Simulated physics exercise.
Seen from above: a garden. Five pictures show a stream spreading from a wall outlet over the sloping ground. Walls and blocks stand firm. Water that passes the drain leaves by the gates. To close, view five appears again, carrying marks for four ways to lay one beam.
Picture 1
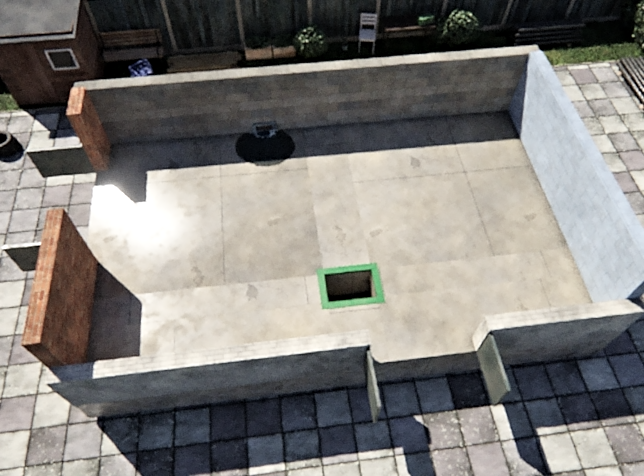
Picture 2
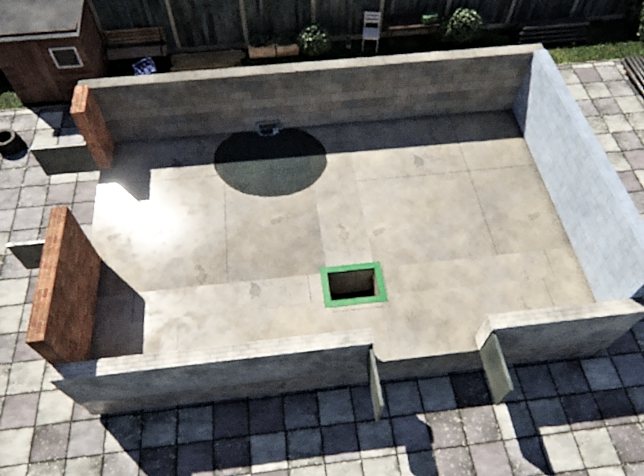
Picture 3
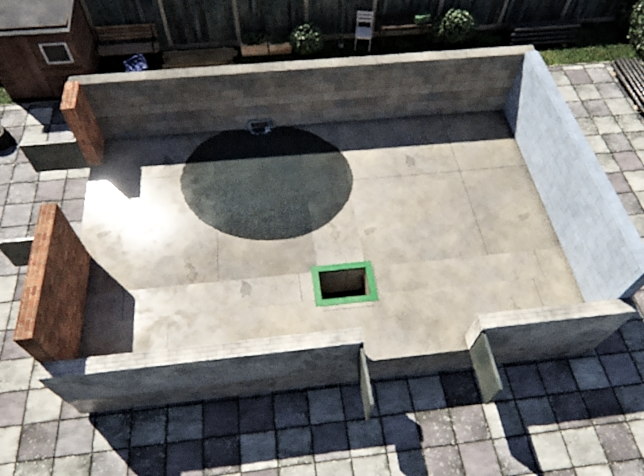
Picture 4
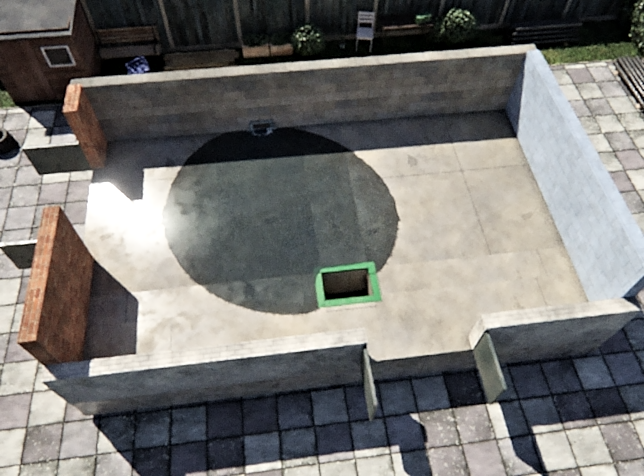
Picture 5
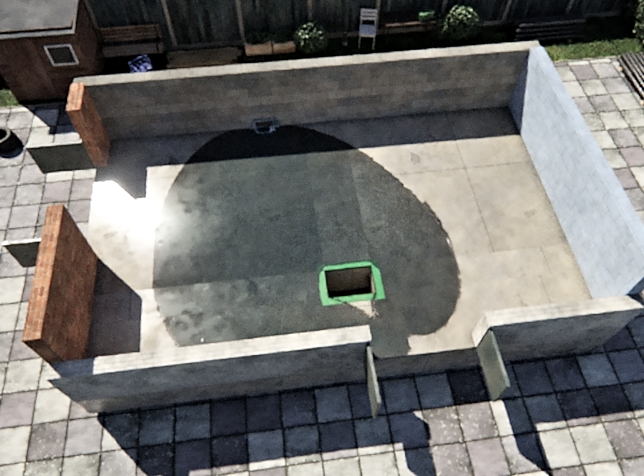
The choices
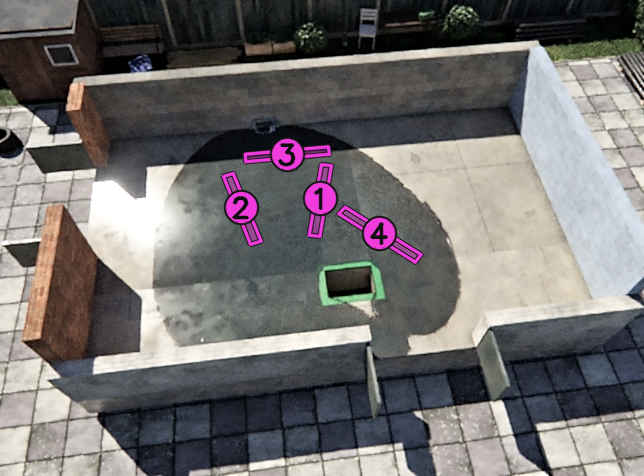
Dark wet patch spreading from a small outlet at the back wall across a pale walled yard, surrounding a green-edged drain pit.
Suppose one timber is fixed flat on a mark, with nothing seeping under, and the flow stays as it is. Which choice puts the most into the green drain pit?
Go for 2.
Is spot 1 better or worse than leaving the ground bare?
It is worse.
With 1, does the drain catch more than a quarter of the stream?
No.
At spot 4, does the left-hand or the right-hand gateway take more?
The right gate.
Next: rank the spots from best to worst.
2, 4, 1, 3.
In magenta, 1 from (314, 235) to (326, 165); 2 from (228, 174) to (255, 242); 3 from (245, 157) to (328, 150); 4 from (342, 210) to (418, 258).
With 1, about 18 % of the stream goes into the green drain pit, about 70 % out by the gates.
With 2, about 36 % of the stream goes into the green drain pit, about 56 % out by the gates.
With 3, about 6 % of the stream goes into the green drain pit, about 91 % out by the gates.
With 4, about 26 % of the stream goes into the green drain pit, about 67 % out by the gates.
